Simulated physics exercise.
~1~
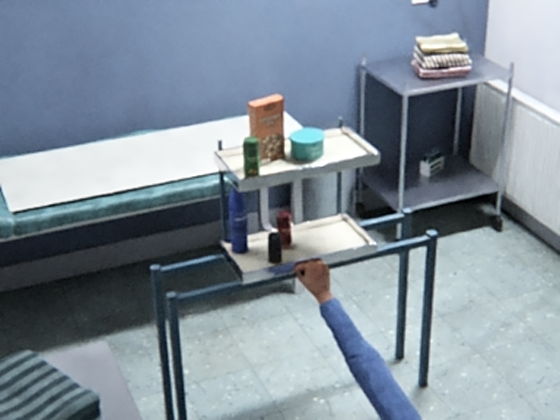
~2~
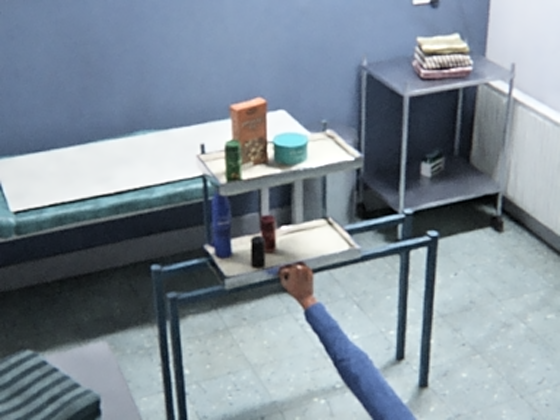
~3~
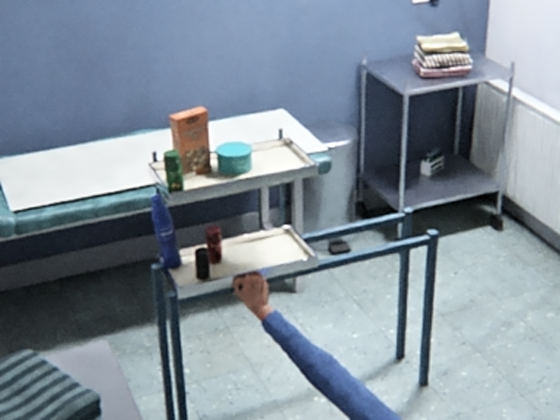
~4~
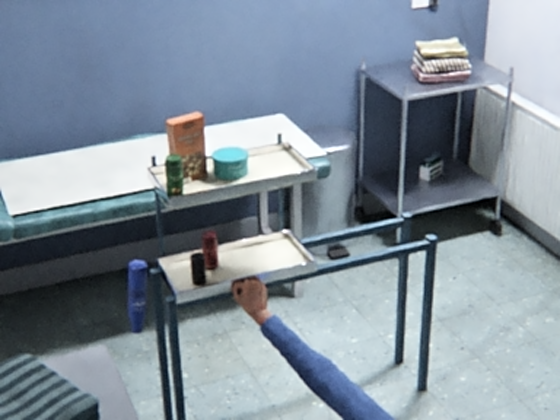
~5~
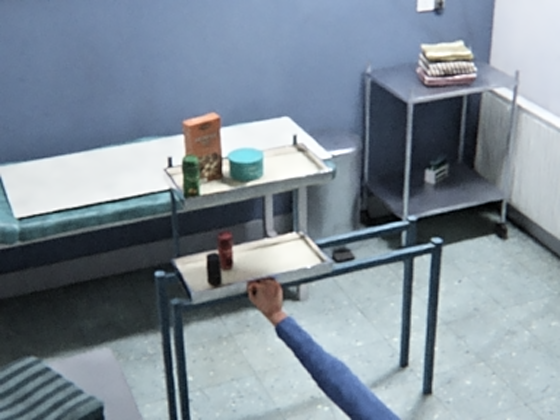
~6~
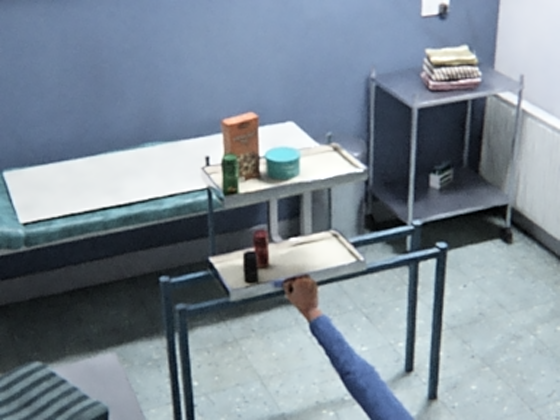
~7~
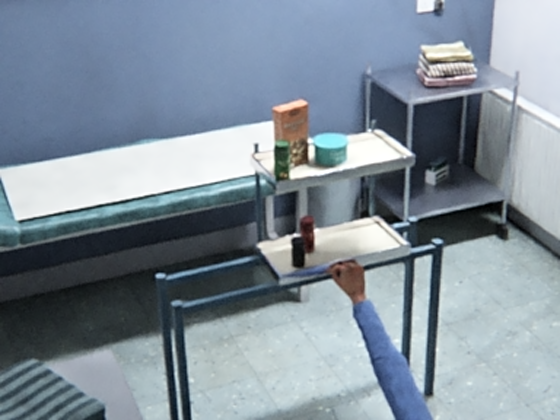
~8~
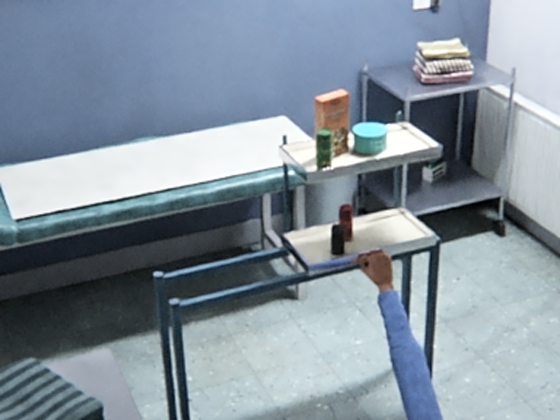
The clip opens on a two-level tray stand set over a blue metal frame, holding an orange packet, a green can and a turquoise tub above, with a blue bottle, a red can and a black shaker below. A hand in a blue sleeve grips the lower edge as the tray slides left. Near the left end the blue bottle leans, then drops off the side upside down and goes out of sight. The tray then travels back to the right, the hand still at its edge. It ends at the right, the remaining items still upright in their places.
